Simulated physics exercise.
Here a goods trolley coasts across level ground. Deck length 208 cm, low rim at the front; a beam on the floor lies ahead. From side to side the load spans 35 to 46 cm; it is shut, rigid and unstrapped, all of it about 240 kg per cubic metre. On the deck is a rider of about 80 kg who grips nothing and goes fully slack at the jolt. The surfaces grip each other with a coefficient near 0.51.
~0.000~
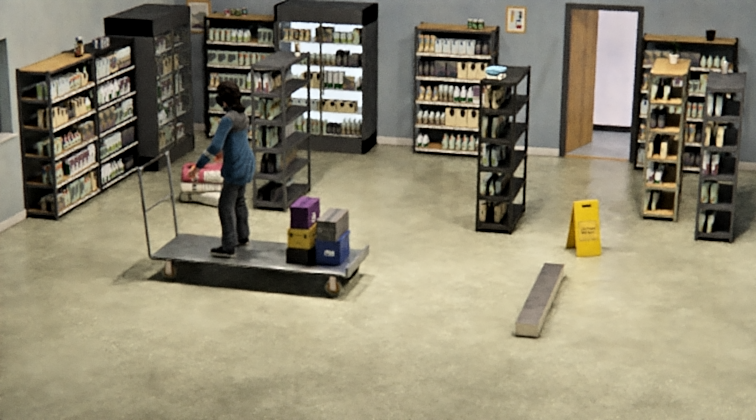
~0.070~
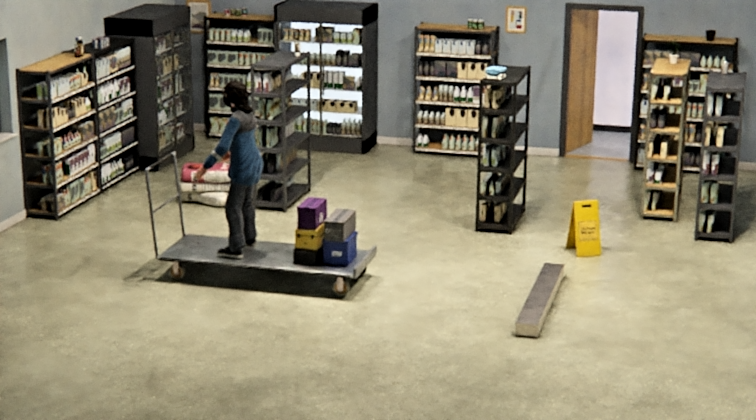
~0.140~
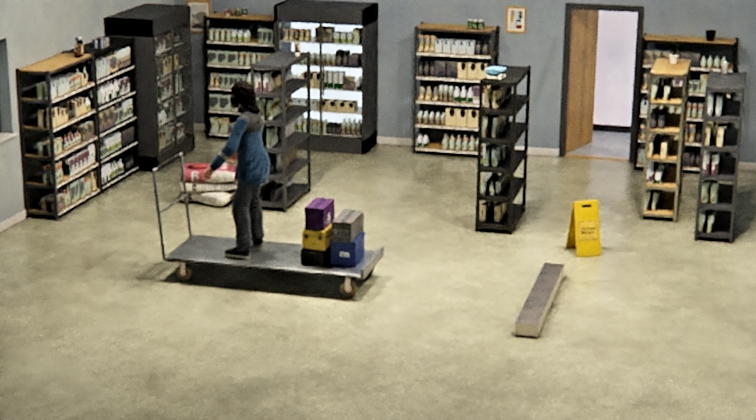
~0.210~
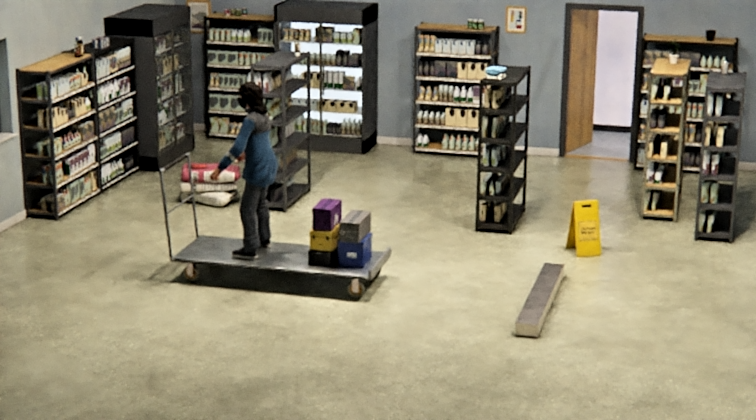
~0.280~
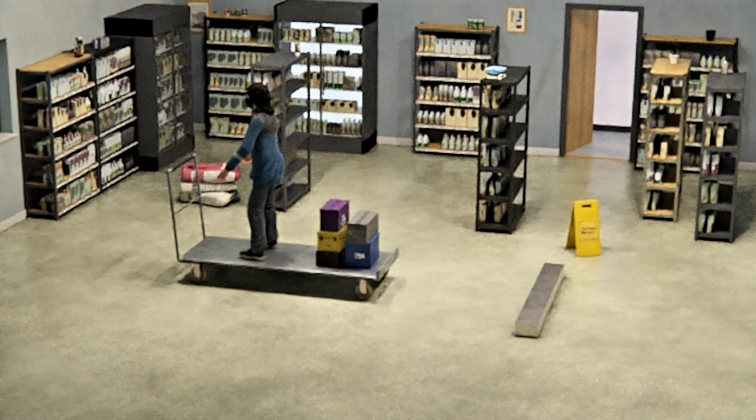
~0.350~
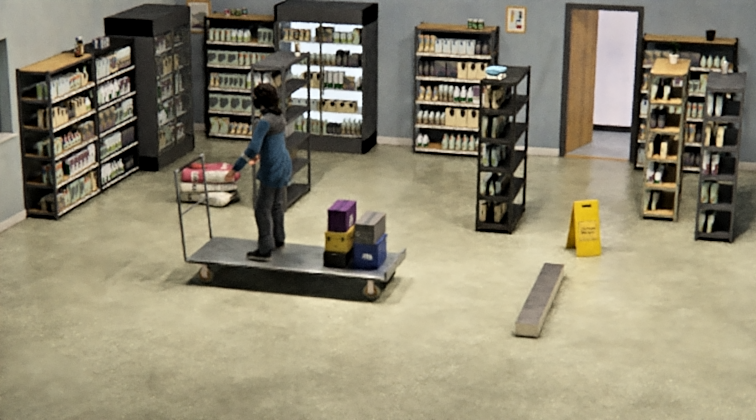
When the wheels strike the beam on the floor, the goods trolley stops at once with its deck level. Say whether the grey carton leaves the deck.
Result: On the deck.
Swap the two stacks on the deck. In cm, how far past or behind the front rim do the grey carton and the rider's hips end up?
After the swap, grey stops 40 cm short of the rim while the hips stop 80 cm short.
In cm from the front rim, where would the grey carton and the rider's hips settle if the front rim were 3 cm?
Then grey 40 past, hips 70 behind.
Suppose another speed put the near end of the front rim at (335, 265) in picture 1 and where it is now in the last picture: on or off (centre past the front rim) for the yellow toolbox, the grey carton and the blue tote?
Yellow stays aboard, grey comes off, blue stays aboard.
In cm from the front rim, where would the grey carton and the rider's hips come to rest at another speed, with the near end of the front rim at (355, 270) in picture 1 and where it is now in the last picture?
Grey: 20 cm behind; hips: 80 cm behind.
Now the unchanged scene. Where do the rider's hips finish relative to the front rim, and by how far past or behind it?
Some 70 cm behind it.
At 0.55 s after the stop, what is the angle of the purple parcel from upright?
About 10° from upright.
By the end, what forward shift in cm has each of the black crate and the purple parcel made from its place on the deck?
The black one ends 15 cm forward and the purple one 20 cm forward.
After 1.65 s the deck stops.
After 1.90 s the grey carton is 14 cm behind the rim, tilted 0°, near (528, 242) in the last picture's view.
After 2.20 s the grey carton is 10 cm behind the rim, tilted 15°, near (532, 240) in the last picture's view.
After 2.65 s the grey carton is 10 cm behind the rim, tilted 0°, near (531, 242) in the last picture's view.
At rest, 3.1 s, nothing is past the rim; behind it, grey carton, black crate, blue tote, purple parcel, yellow toolbox and the rider's hips.
